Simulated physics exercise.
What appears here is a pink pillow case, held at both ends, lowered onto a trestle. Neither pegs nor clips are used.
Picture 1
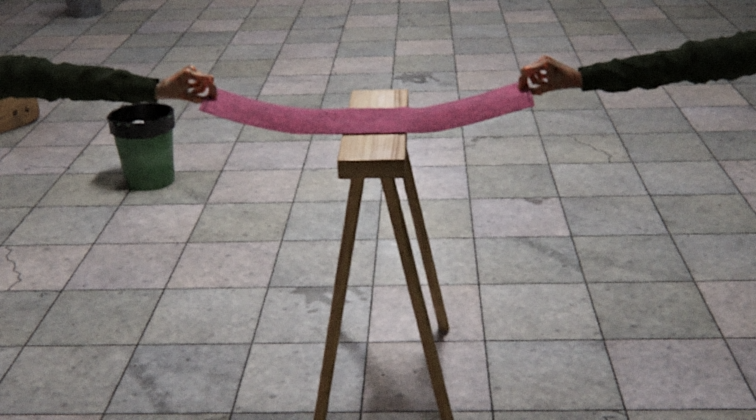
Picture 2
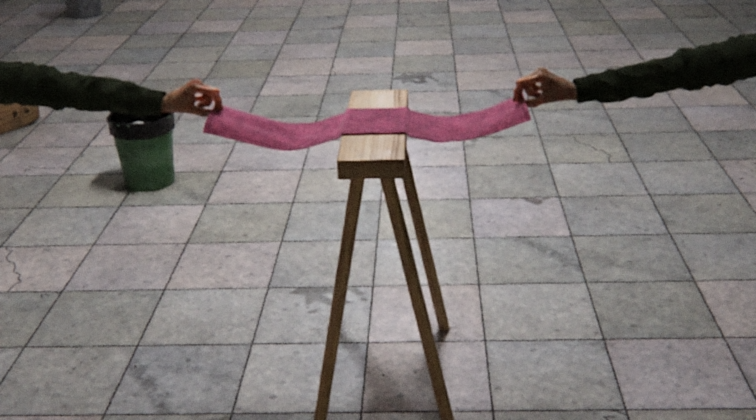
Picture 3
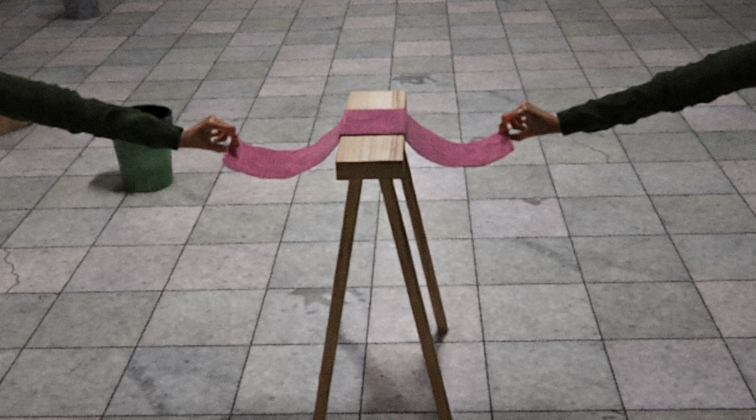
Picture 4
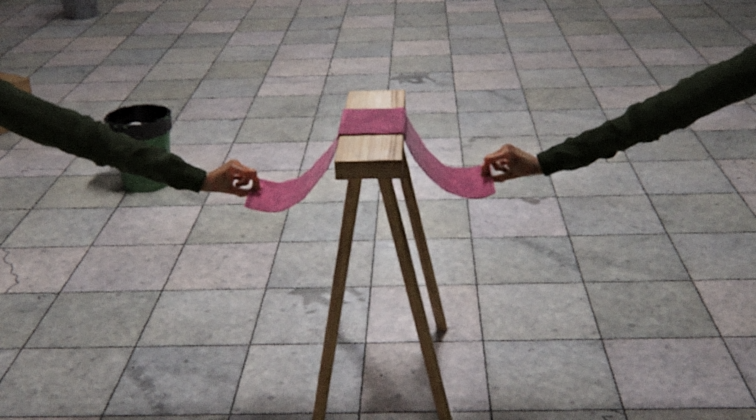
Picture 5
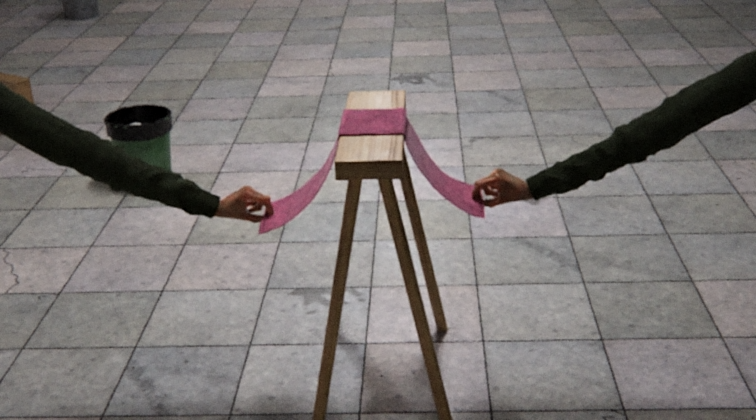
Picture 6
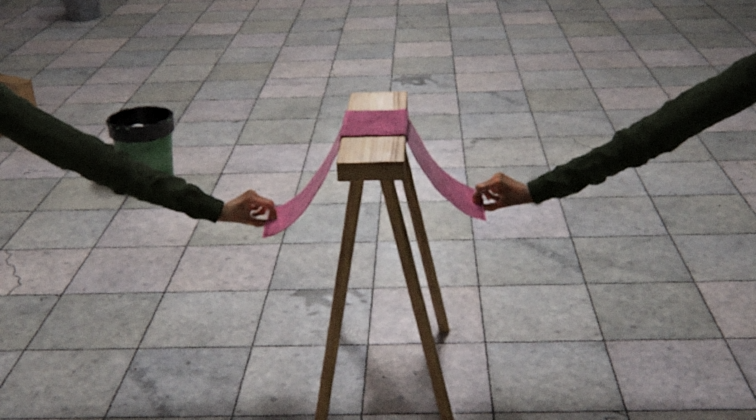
On a grey tiled floor, two hands lowering a strip of pink cloth over a wooden trestle, both ends drawn down and inward.
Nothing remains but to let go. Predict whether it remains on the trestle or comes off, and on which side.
It remains there.
Then, 0.92 s after the last picture, pillow case hanging on both sides, left end near (309, 245), right end near (453, 227).
Then, 1.86 s after the last picture, pillow case hanging on both sides, left end near (328, 250), right end near (439, 232).
At rest, pillow case hanging on both sides, left end near (352, 252), right end near (434, 233). The pink pillow case stays on top.
